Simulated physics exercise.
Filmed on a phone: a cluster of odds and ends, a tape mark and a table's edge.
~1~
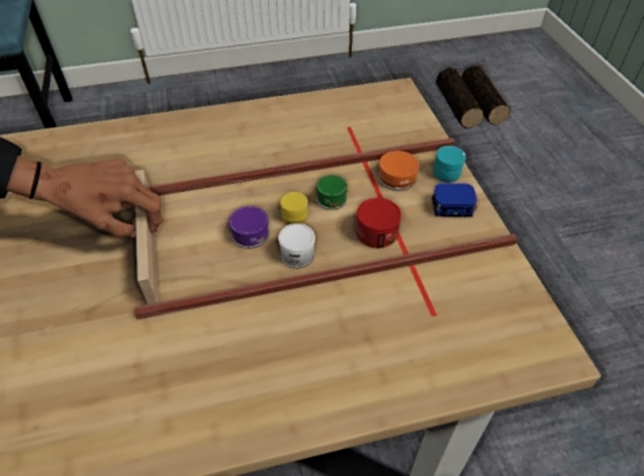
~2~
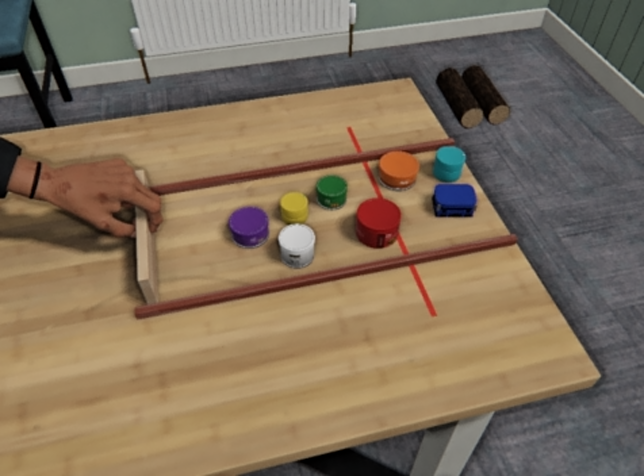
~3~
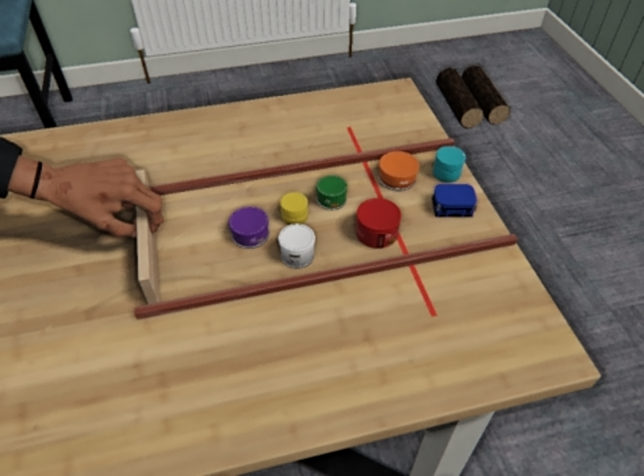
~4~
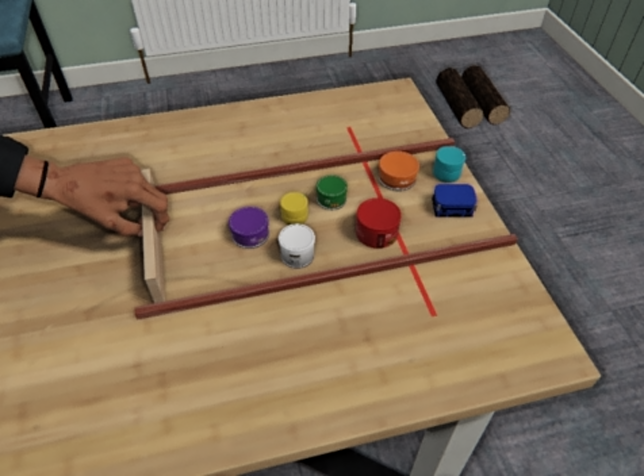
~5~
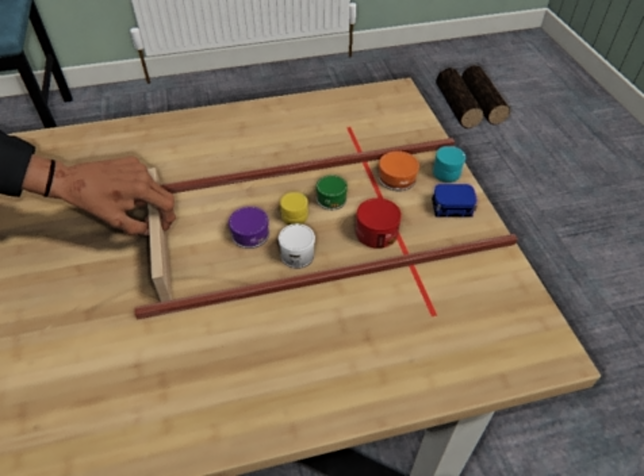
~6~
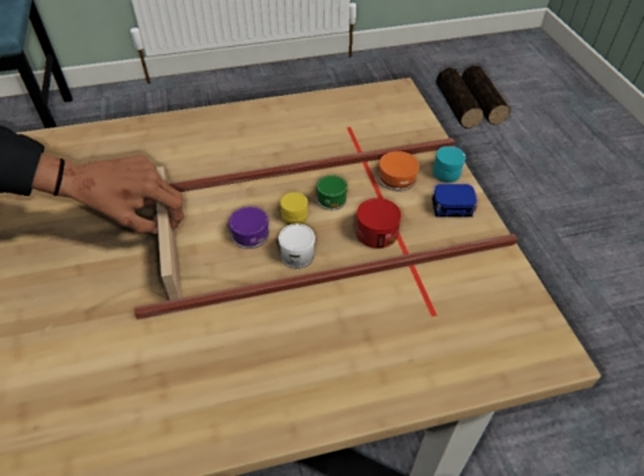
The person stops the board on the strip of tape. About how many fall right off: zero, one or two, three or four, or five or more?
As it turns out, the number that fall off is zero.
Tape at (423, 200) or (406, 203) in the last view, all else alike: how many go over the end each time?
It would be 2 and 0.
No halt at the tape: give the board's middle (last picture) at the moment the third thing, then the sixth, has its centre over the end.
Near (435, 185) and (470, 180).
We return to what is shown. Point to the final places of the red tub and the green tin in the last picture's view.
The red tub at (445, 210), the green tin at (384, 164).
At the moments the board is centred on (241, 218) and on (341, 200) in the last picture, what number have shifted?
By then 1, and 5.
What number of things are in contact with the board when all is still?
It touches 4.
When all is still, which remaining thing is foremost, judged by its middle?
That is the blue case.
Early on, none off yet; turquoise lid at rest near (449, 165); blue case at rest near (454, 201); orange pot at rest near (398, 171).
Finally, the number that fall off is zero.
